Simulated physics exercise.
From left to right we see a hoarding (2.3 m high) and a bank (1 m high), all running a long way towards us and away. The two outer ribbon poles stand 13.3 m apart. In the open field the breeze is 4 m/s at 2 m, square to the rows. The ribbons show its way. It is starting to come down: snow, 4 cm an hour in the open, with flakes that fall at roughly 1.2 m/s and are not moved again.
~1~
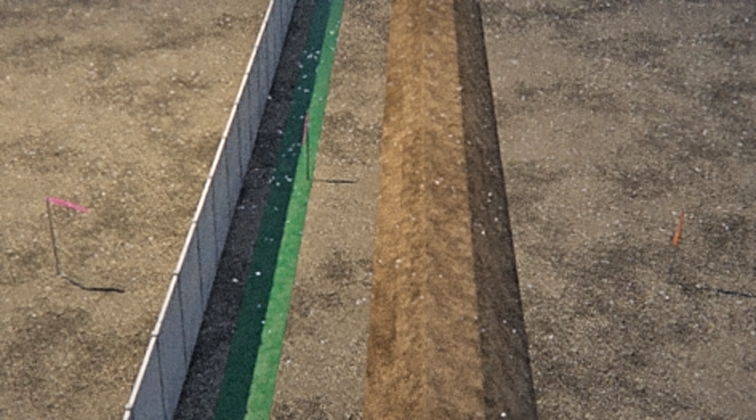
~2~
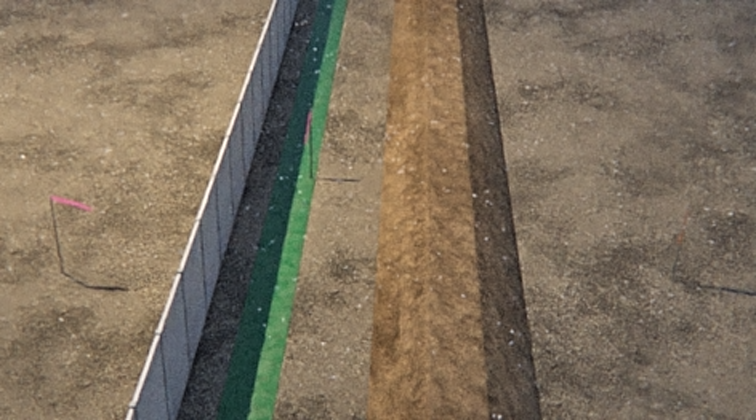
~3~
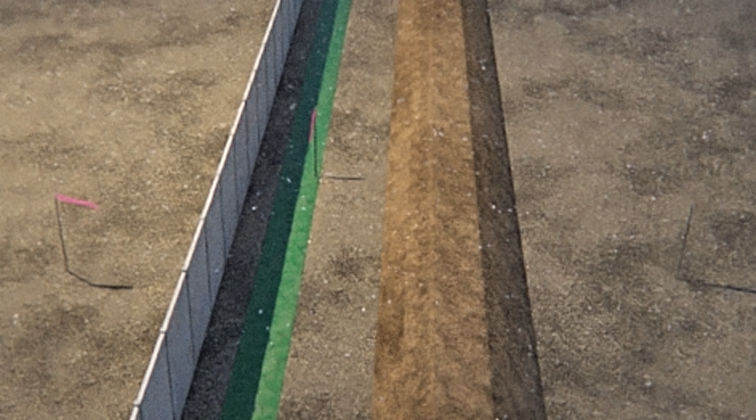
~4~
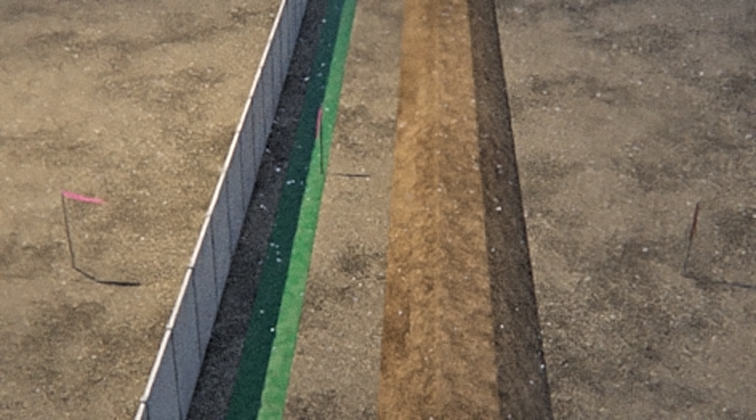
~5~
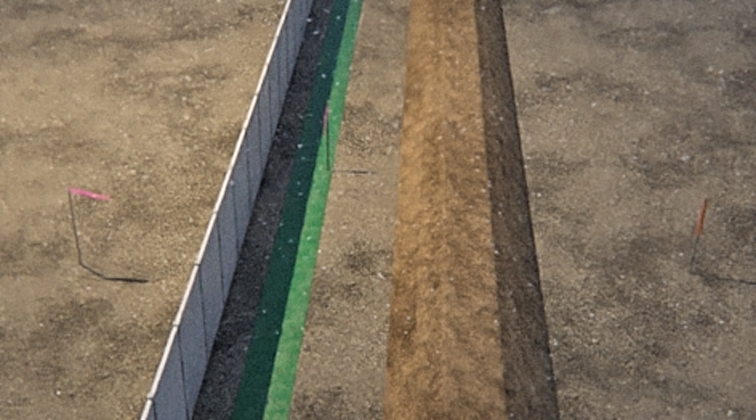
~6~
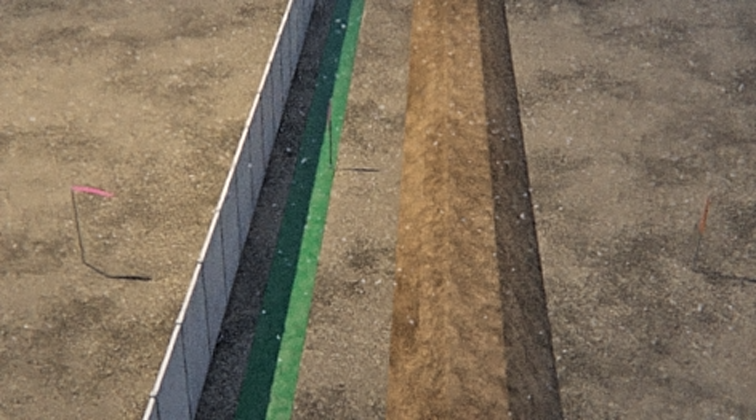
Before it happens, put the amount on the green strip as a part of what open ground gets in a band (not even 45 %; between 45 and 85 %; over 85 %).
It gets between 45 and 85 % of the open amount.
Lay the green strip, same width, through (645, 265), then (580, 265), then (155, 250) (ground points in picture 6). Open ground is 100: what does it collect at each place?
In turn about 90 %, 80 %, 100 %.
10 minutes on, 5 mm on the green strip, 7 mm in the open.
30 minutes on, 14 mm on the green strip, 20 mm in the open.
60 minutes on, 28 mm on the green strip, 40 mm in the open, so the green strip has 70 % of the open amount; the left half of it has 71 %, the right half 69 %.
